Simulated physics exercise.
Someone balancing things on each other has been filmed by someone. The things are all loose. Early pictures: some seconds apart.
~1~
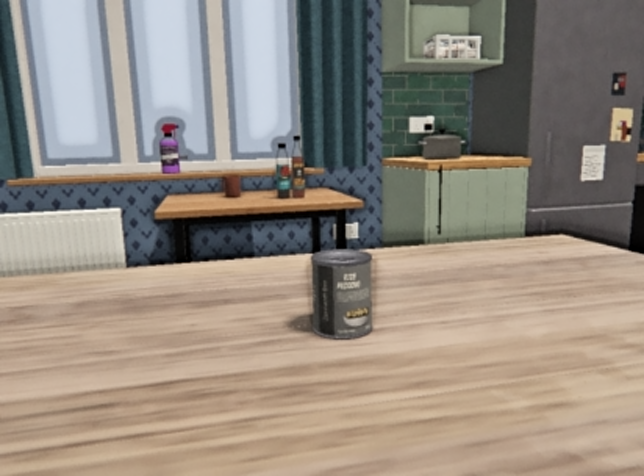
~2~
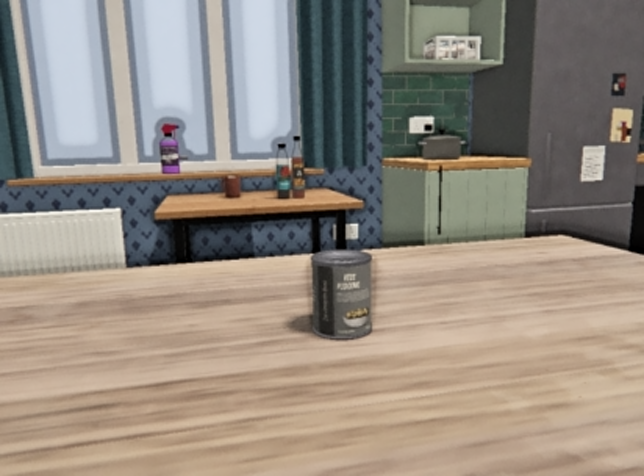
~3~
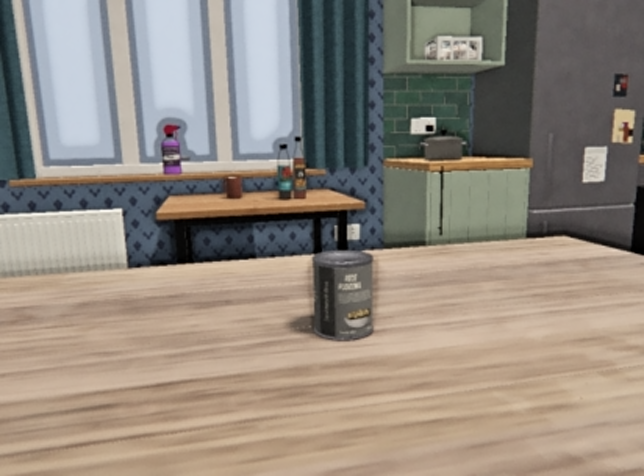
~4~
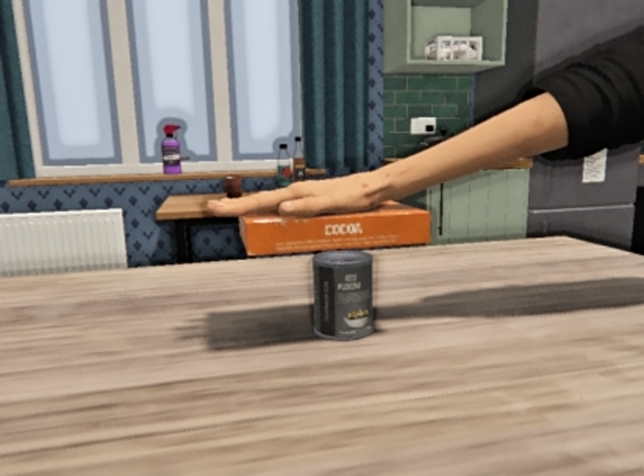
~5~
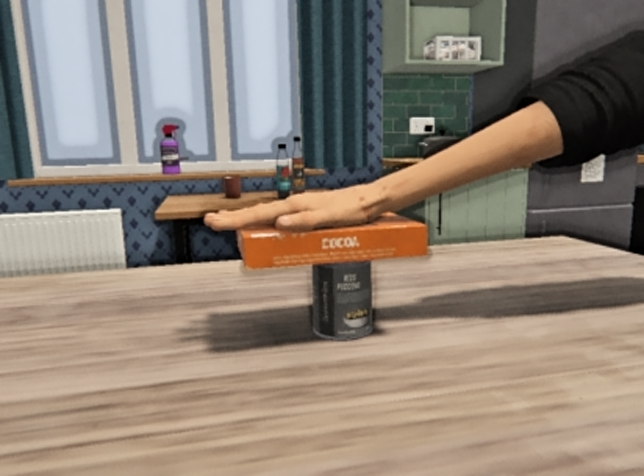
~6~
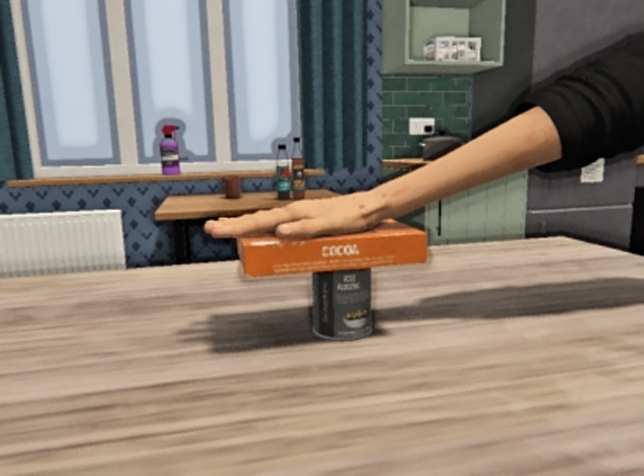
In a kitchen, a grey tin standing alone on a wooden table, then a hand lowering an orange cocoa packet onto it.
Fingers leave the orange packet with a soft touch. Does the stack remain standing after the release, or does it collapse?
It remains steady.
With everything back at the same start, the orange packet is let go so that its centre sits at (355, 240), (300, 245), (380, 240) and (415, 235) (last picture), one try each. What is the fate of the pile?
Result per case: First still standing, second toppled, third toppled, fourth toppled.
Then, 0.60 s later than the last frame, all is still.
Then, 1.60 s later than the last frame, orange packet resting near (326, 244).
When it is over, both as before. End places, in pixels of the last picture, orange packet near (325, 244). The pile stays up.
